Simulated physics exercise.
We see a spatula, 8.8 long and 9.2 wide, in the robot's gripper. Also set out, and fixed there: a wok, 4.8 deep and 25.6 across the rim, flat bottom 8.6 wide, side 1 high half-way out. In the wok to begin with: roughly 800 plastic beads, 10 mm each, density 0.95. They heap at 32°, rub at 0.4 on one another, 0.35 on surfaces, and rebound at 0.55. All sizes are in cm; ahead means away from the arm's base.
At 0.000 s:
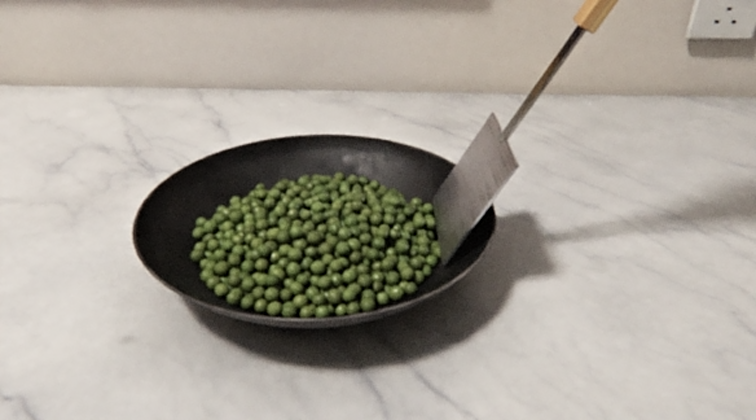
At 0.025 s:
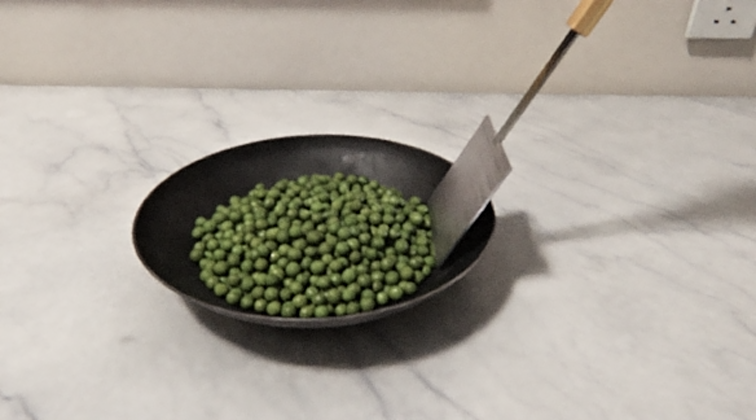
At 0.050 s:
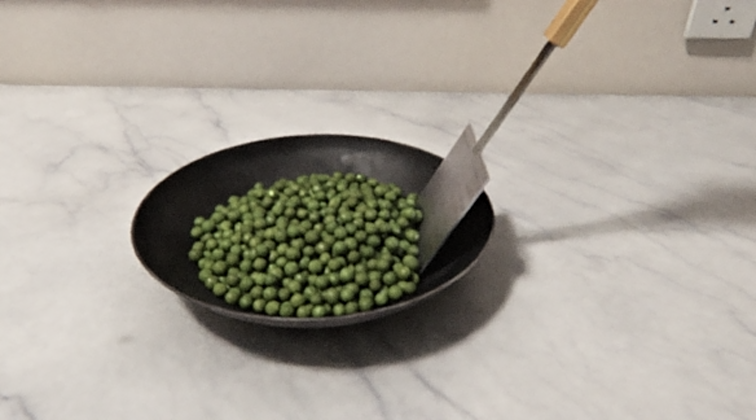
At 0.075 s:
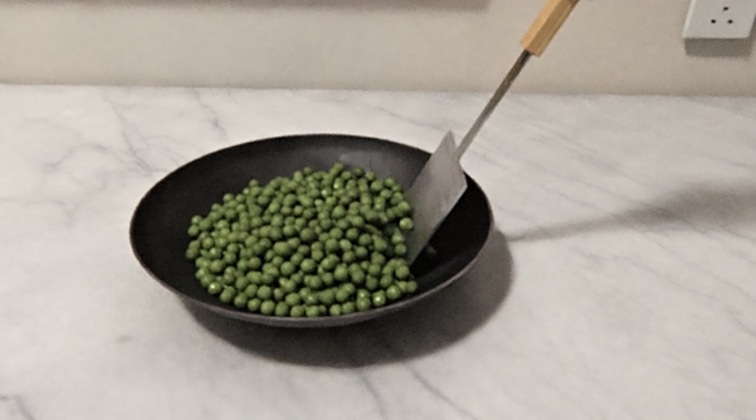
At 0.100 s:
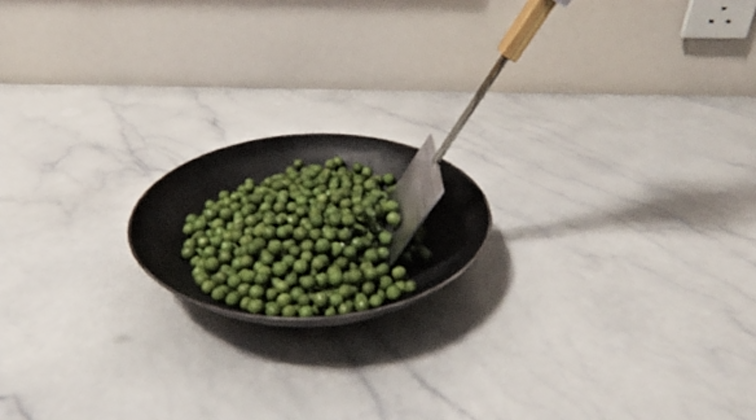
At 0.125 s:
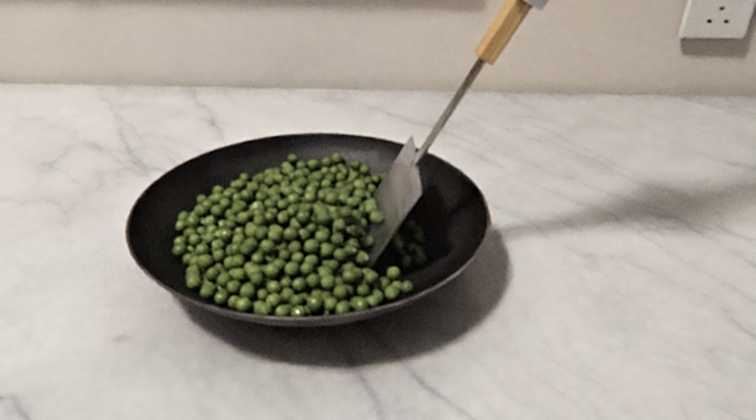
At the start, a spatula with a wooden handle rests inside the right side of a black wok holding a mound of green beads on a marble surface. The spatula then moves steadily left, pushing the beads into a slightly higher heap, while a few remain behind the blade on the right.
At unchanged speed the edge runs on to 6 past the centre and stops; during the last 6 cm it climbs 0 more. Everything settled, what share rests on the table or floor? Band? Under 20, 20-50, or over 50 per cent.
Under 20 per cent.
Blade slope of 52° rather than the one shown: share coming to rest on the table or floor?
Around 10 in a hundred.
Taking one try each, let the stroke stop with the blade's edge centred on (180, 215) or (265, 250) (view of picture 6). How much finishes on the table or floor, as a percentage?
Roughly 45 and 5 per cent.
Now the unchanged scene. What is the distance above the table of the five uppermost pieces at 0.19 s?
Height: Some 5 cm.
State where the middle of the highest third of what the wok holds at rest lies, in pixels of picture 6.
It is centred around (200, 205).
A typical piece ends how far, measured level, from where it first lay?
Some 7 centimetres.
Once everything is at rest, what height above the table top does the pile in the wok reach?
6.5 cm.
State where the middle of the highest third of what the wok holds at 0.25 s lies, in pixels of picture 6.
(211, 205).
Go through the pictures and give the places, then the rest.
In the first picture, spatula top edge at (505, 136), sloping 62°; upper third of the load around (321, 224), from x 195 to 440, top at y 180; 800 in the wok.
In the second picture, spatula top edge at (499, 139), sloping 62°; upper third of the load around (322, 224), from x 195 to 435, top at y 180.
In the third picture, spatula top edge at (479, 148), sloping 62°; upper third of the load around (323, 223), from x 195 to 435, top at y 175.
In the fourth picture, spatula top edge at (458, 155), sloping 62°; upper third of the load around (318, 221), from x 195 to 430, top at y 170.
In the fifth picture, spatula top edge at (437, 159), sloping 62°; upper third of the load around (306, 218), from x 190 to 425, top at y 160.
In the sixth picture, spatula top edge at (416, 162), sloping 62°; upper third of the load around (290, 216), from x 180 to 420, top at y 160; 800 in the wok.
After 0.19 s, sloping 62°, highest piece 5 above the table; 800 in the wok.
After 0.25 s, sloping 62°, highest piece 7 above the table; 800 in the wok.
After 0.48 s, sloping 62°, highest piece 6 above the table; 698 in the wok, 93 on the table or floor, 9 on the blade or in flight.
After 1.53 s, sloping 62°, highest piece 6 above the table; 694 in the wok, 106 on the table or floor.
At rest, 694 in the wok, 106 on the table or floor. That is 13 % on the table or floor.
